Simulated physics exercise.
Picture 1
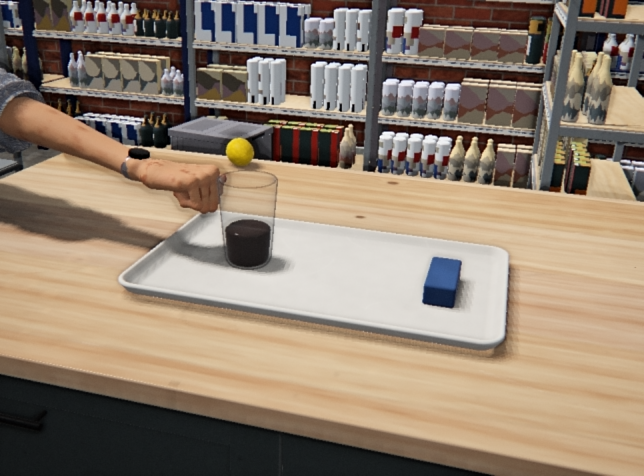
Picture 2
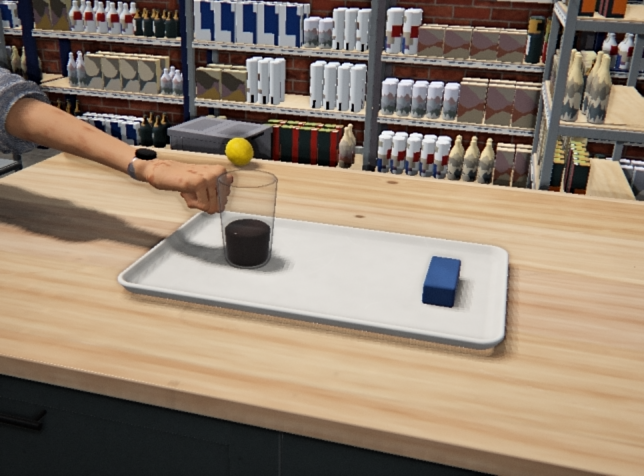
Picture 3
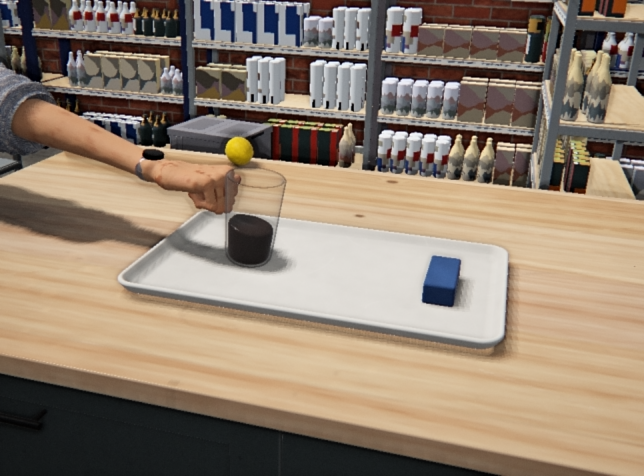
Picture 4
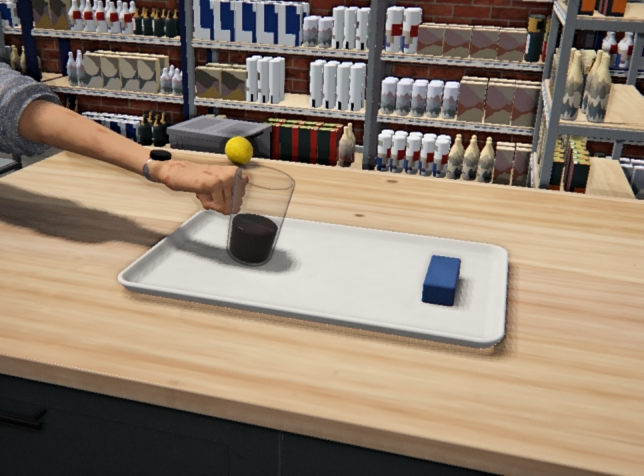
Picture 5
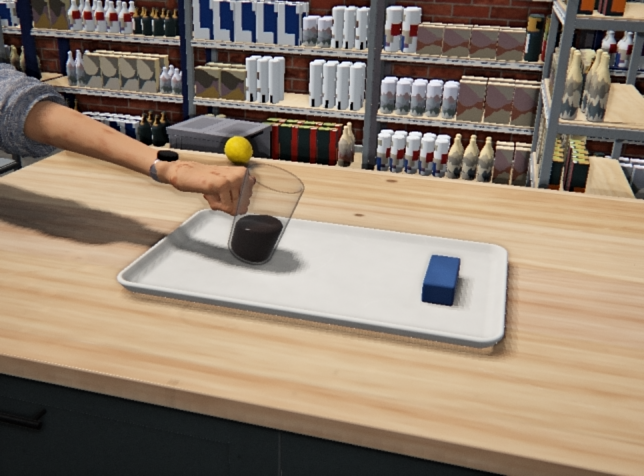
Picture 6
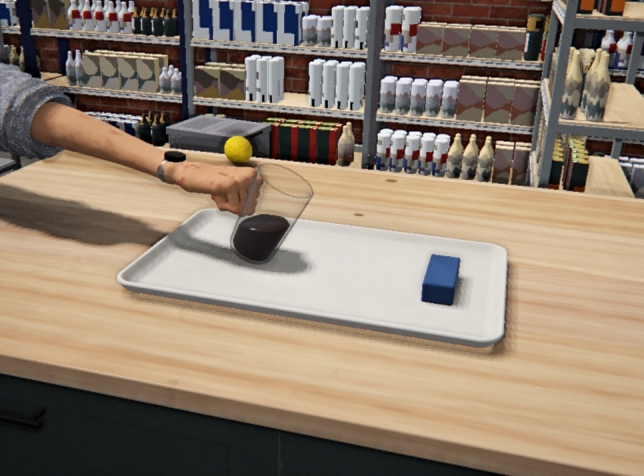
The video shows a hand beside a tall glass of dark liquid on a pale tray, with a blue block further right; the hand pushes near the rim, and the glass leans steadily to the right.
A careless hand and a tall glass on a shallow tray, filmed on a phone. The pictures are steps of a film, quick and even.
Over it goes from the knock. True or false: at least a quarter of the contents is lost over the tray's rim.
False.
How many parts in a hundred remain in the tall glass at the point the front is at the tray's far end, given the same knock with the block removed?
Some 55 per cent.
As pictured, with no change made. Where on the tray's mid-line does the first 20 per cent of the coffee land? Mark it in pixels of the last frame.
It lands around (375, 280).
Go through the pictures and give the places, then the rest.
Tilt 0°; right rim (275, 184); surface from (229, 223) to (271, 229); the tray's far rim is at (505, 291); a block is fixed to the tray further along, in the first frame.
Tilt 0°; right rim (274, 183); surface from (228, 223) to (270, 229), in the second frame.
Tilt 6°; right rim (283, 185); surface from (232, 215) to (273, 229), in the third frame.
Tilt 12°; right rim (292, 187); surface from (236, 214) to (278, 228), in the fourth frame.
Tilt 19°; right rim (301, 191); surface from (238, 219) to (283, 226), in the fifth frame.
Tilt 26°; right rim (310, 197); surface from (241, 220) to (290, 224), in the sixth frame.
A moment on, the tall glass is falling and 100 per cent is in the glass, 0 on the tray and 0 above or beyond its rim.
Next, the tall glass lies on its side and 94 per cent is in the glass, 5 on the tray and 1 above or beyond its rim.
Then the tall glass lies on its side and 49 per cent is in the glass, 43 on the tray and 8 above or beyond its rim.
Later the tall glass lies on its side and 25 per cent is in the glass, 73 on the tray and 2 above or beyond its rim.
Finally, 99 per cent is held by tray and glass, 1 is off the tray.
